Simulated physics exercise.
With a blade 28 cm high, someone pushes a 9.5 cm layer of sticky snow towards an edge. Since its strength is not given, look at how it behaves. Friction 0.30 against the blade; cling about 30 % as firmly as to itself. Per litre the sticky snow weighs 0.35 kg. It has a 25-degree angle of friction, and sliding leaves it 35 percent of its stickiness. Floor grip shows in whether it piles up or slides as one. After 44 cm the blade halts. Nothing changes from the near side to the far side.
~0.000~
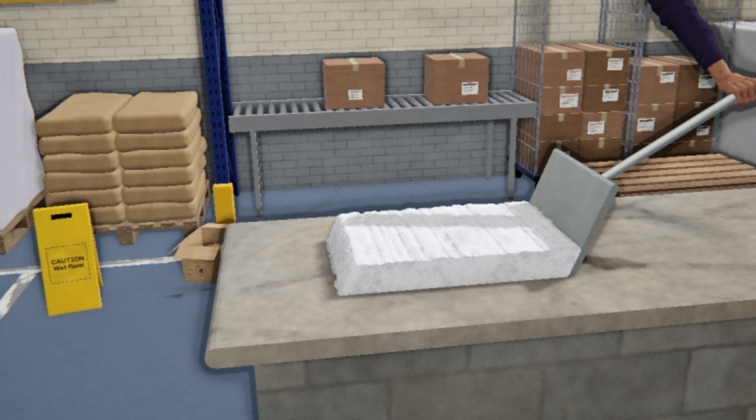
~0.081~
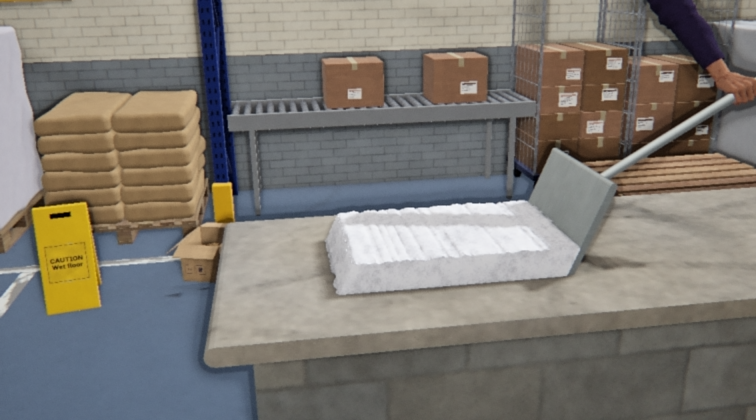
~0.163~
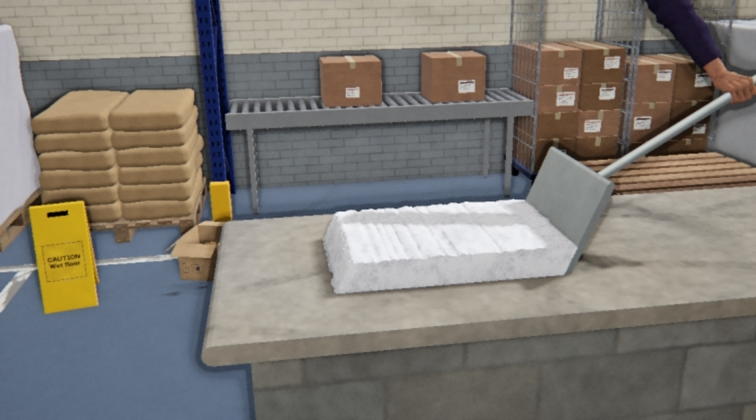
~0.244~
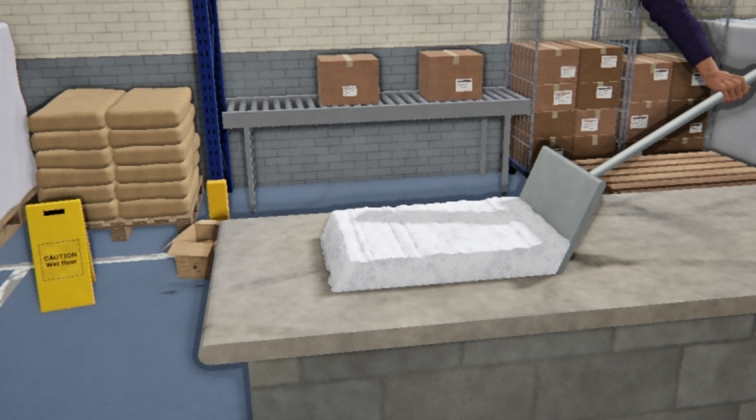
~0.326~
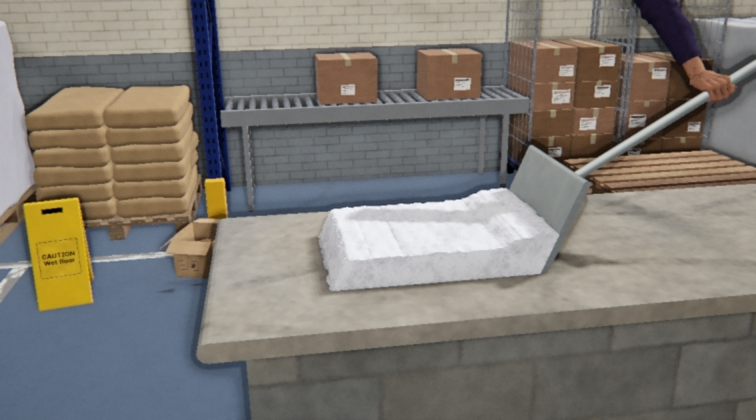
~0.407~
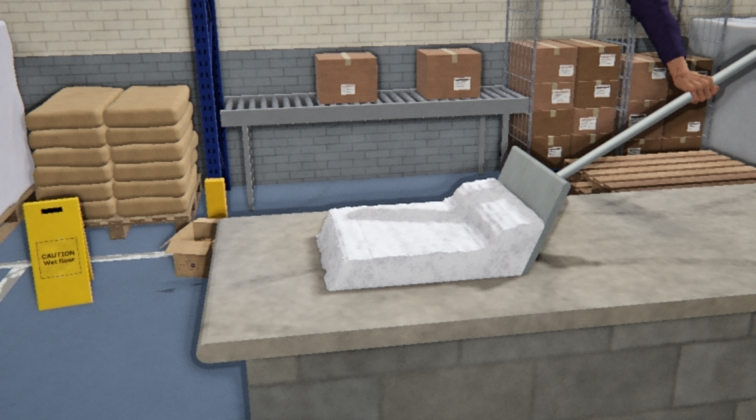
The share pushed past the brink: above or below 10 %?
It ends up beneath 10 percent.
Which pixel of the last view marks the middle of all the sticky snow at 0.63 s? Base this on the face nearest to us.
The middle is near (424, 256) in that view.
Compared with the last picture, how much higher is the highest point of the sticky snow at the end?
The gap comes to roughly 8 centimetres.
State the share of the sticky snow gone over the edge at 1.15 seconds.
I'd put it near 0 in a hundred.
By 0.63 s, 0 % has gone over the edge.
By 0.89 s, 0 % has gone over the edge.
By 1.15 s, 0 % has gone over the edge.
By 1.41 s, 0 % has gone over the edge.
By 1.51 s, at the end, 0 % has gone over the edge.
